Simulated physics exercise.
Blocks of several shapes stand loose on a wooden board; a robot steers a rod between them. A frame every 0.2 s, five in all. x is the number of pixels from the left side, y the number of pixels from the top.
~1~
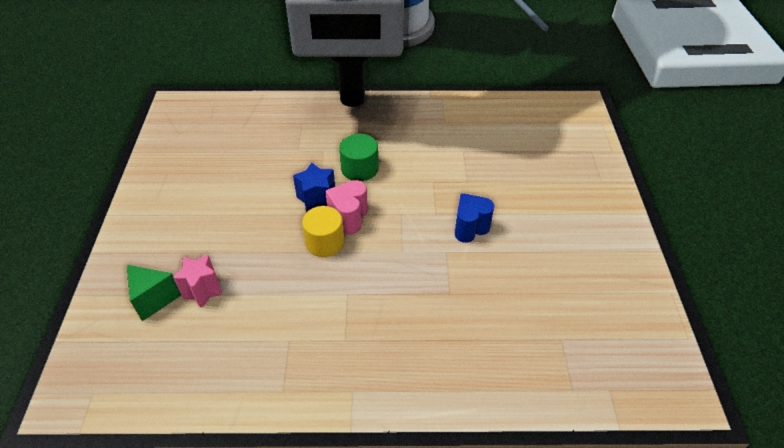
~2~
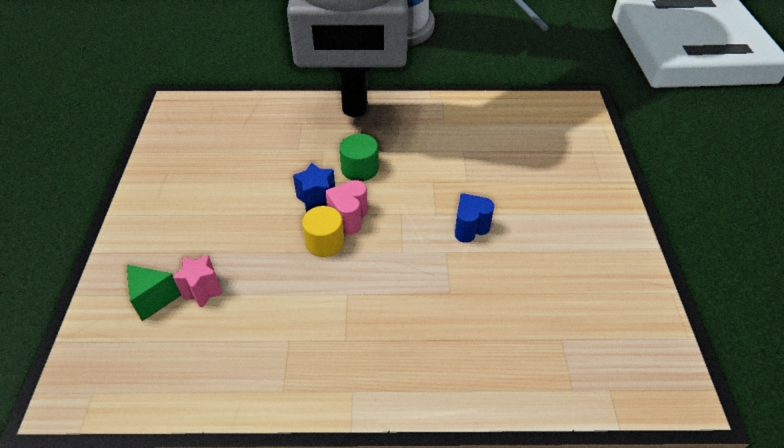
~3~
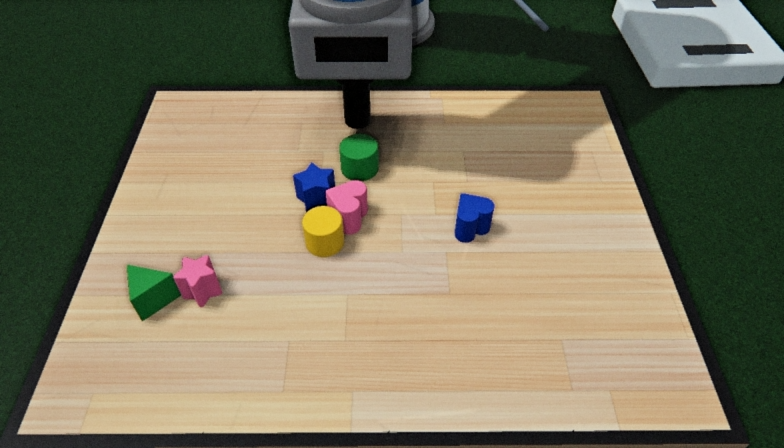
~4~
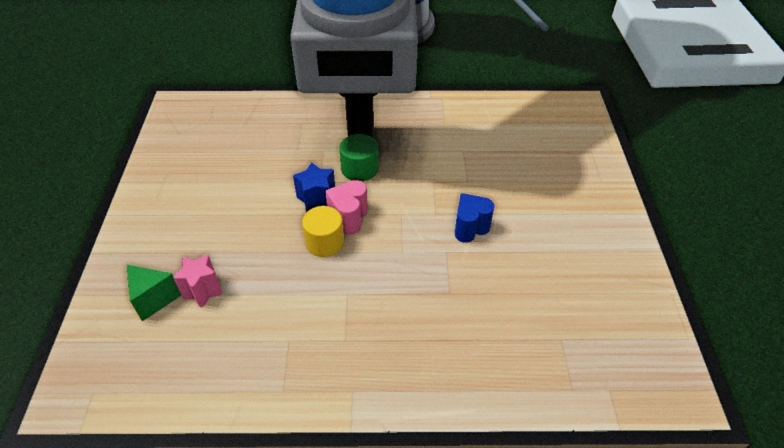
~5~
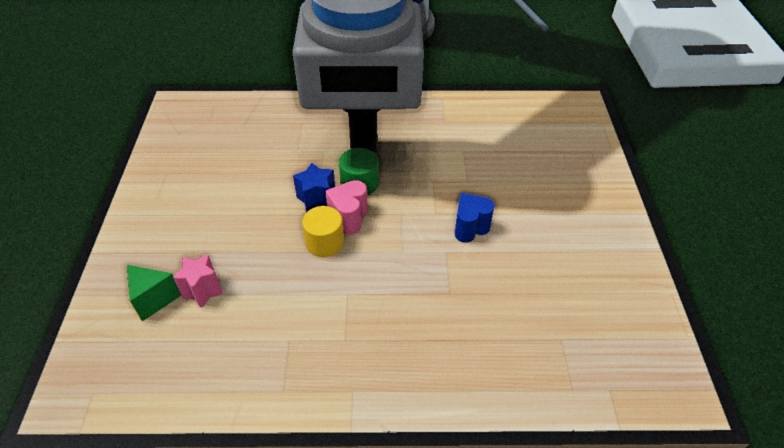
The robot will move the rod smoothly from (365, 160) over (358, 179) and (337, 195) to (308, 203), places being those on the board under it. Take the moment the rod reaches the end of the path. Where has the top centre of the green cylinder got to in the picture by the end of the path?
I'd place it at (359, 192), taking the centre of its top.
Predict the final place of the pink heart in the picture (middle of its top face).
It is going to be at (358, 222).
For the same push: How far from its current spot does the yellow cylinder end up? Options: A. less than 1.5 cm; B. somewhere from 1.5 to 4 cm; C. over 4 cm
Choice A: Less than 1.5 cm.
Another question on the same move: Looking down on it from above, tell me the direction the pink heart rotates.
That block twists clockwise.
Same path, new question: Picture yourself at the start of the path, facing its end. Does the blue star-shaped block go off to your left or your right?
It gets pushed right.
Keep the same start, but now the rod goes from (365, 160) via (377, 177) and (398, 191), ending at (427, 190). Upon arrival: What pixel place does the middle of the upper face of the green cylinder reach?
The middle of the upper face of the green cylinder will lie at about (374, 188) in the picture.
What follows on the original path. Halfway along, rod at (347, 178); yellow cylinder at (315, 227); pink heart at (356, 218), turned 45° clockwise; green cylinder at (361, 189).
At the end, rod at (307, 192); blue star-shaped block at (269, 191); yellow cylinder at (315, 227); pink heart at (358, 222), turned 50° clockwise; green cylinder at (359, 192).
